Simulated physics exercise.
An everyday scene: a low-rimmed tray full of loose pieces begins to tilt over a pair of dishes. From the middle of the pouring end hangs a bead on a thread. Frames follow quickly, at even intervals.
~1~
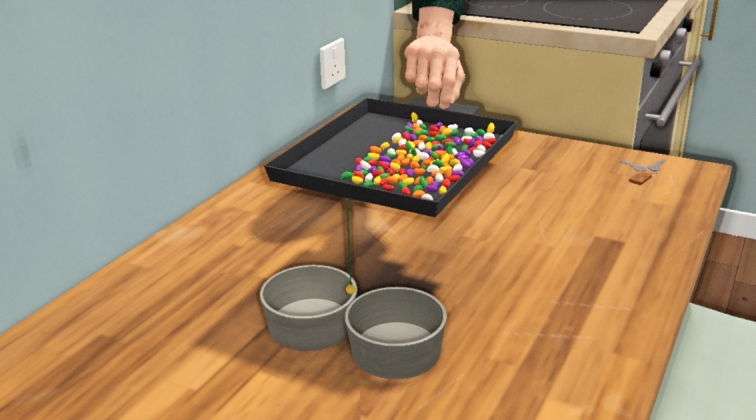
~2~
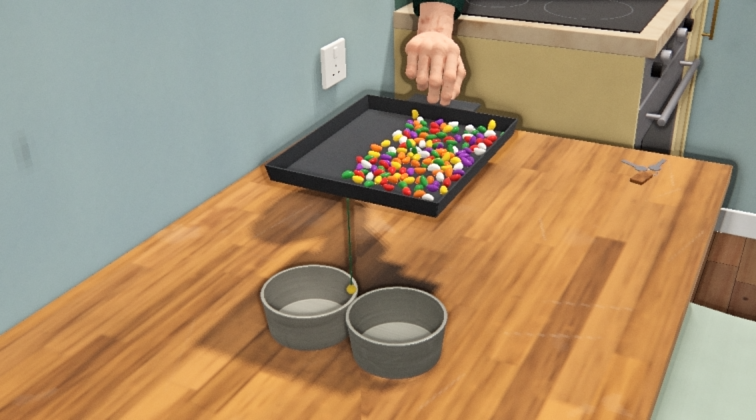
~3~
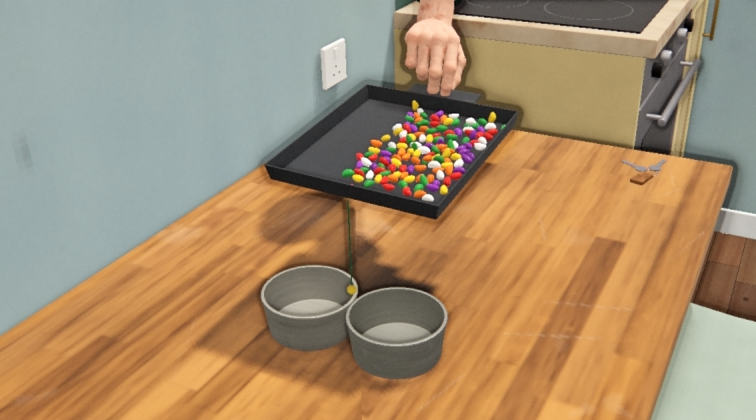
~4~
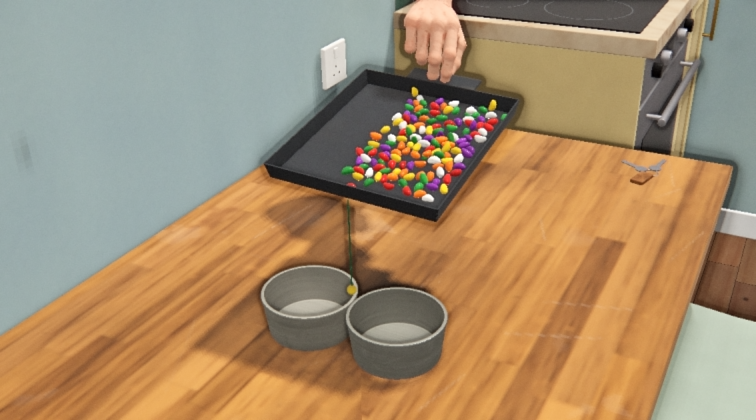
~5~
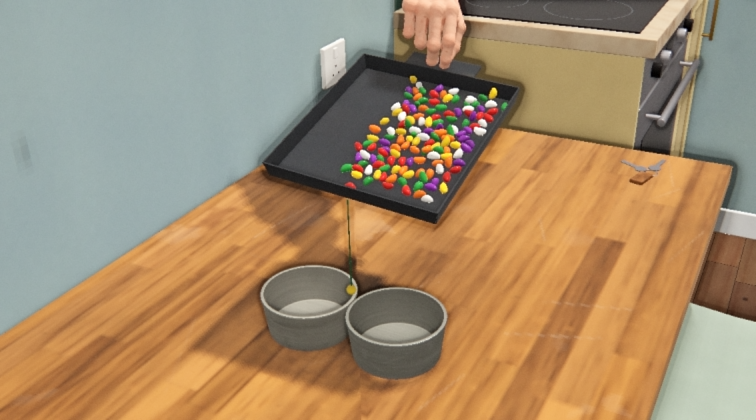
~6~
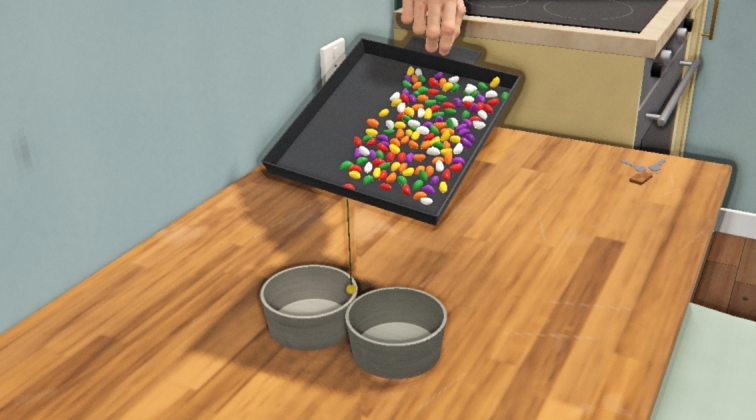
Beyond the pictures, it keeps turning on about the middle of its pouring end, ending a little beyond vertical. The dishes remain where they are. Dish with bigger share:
Right.
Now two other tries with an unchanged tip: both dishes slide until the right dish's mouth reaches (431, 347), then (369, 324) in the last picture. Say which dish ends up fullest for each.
Results - the dish on the right side first, the dish on the right side second.
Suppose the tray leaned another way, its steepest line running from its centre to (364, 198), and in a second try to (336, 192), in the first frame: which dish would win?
Results - the dish on the right side first, the dish on the left side second.
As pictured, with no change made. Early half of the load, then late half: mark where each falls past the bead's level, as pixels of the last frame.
Starting near (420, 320), moving on to near (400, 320).
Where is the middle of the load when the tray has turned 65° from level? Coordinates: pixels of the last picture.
Around (411, 163).
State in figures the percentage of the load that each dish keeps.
Share at the end - left dish ~ 0 %, right dish ~ 50 %.
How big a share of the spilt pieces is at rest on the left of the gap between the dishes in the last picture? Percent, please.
30 per cent, roughly.
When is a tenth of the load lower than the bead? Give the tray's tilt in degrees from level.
I'd put it at about 95 degrees.
Soon, tray tipped steeply; all on the tray.
A while on, tray tipped past a quarter turn; about a third on the tray; about a quarter in the right dish; about a quarter outside both; about a quarter in the air.
Towards the end, tray tipped past a quarter turn; about half in the right dish; about half outside both.
Finally, tray tipped past a quarter turn; about half in the right dish; none in the left dish; about half outside both.
